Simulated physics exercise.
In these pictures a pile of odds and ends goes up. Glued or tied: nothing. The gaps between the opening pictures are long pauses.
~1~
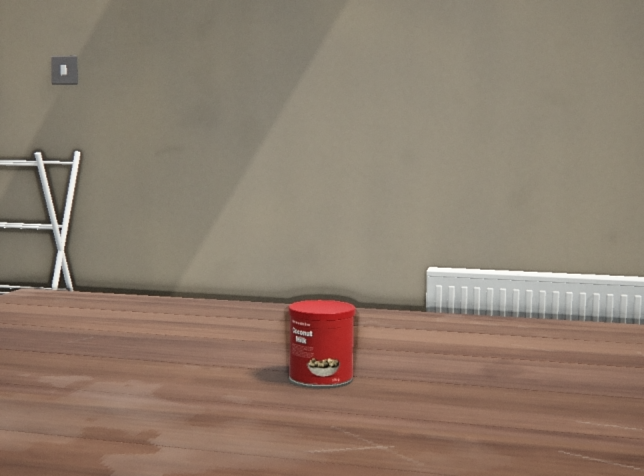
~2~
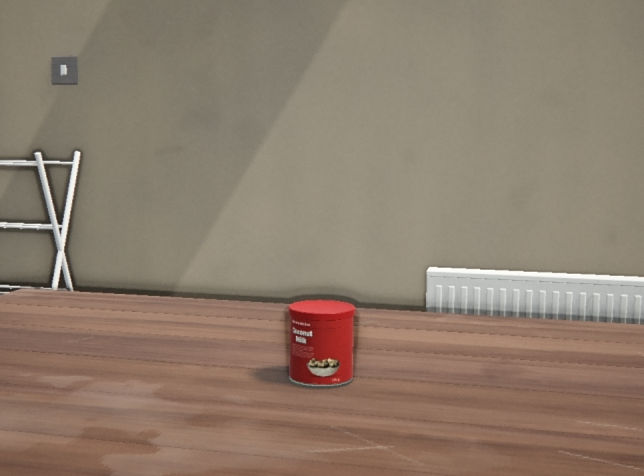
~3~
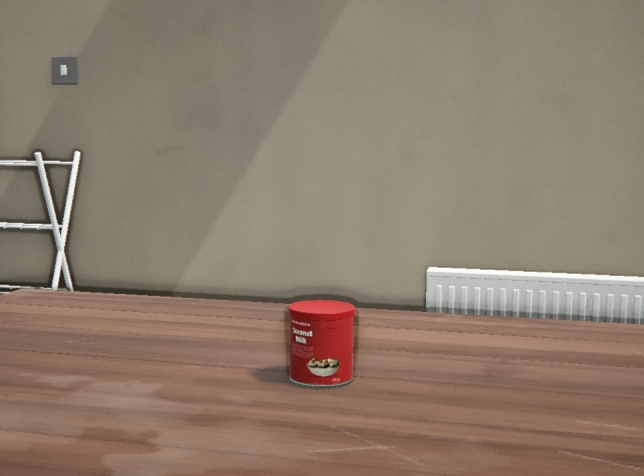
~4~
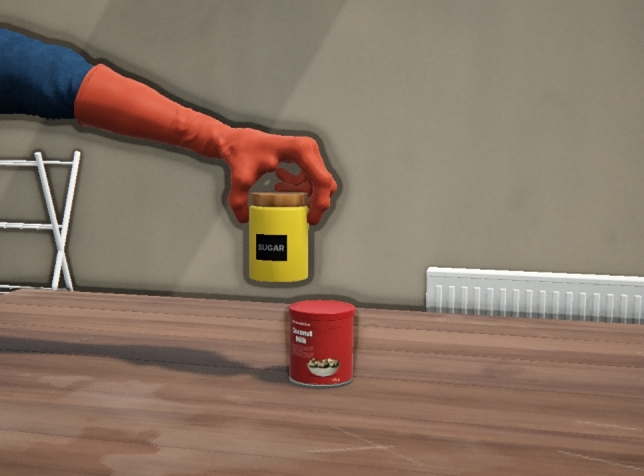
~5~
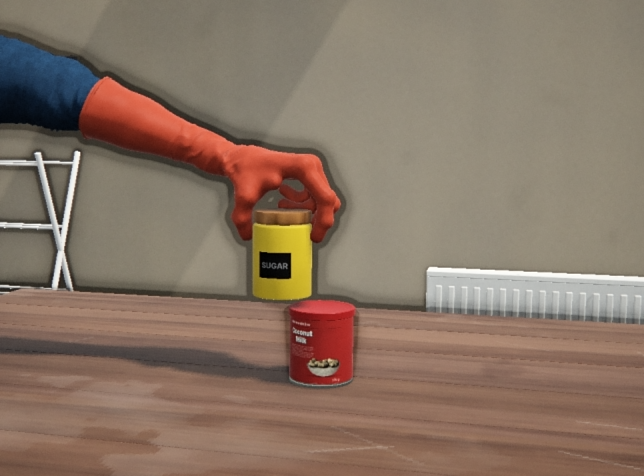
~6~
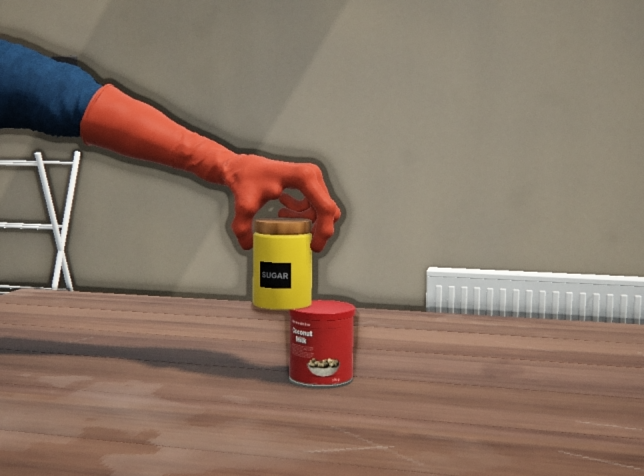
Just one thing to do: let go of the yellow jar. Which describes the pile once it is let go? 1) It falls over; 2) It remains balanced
The answer is 1.
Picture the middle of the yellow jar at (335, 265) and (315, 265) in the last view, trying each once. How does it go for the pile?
First try: The pile stands firm; second try: It stands firm.
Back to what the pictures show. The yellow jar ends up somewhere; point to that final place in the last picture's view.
Close to pixel (223, 344).
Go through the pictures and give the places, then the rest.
The last thing is not in view yet; red pot (321, 343), in the first picture.
The last thing is not in view yet; red pot (321, 343), in the second picture.
The last thing is not in view yet; red pot (321, 343), in the third picture.
On its way; yellow jar (279, 236); red pot (321, 343), in the fourth picture.
On its way; yellow jar (283, 253); red pot (321, 343), in the fifth picture.
Set down, still held; yellow jar (283, 262); red pot (321, 343), in the sixth picture.
Then, 0.40 s past the last view, yellow jar now fallen.
Then, 0.50 s past the last view, nothing new.
Finally, fallen, yellow jar; red pot still in place. Final places as the last picture's camera would see them, yellow jar near (223, 344). The pile loses its balance.
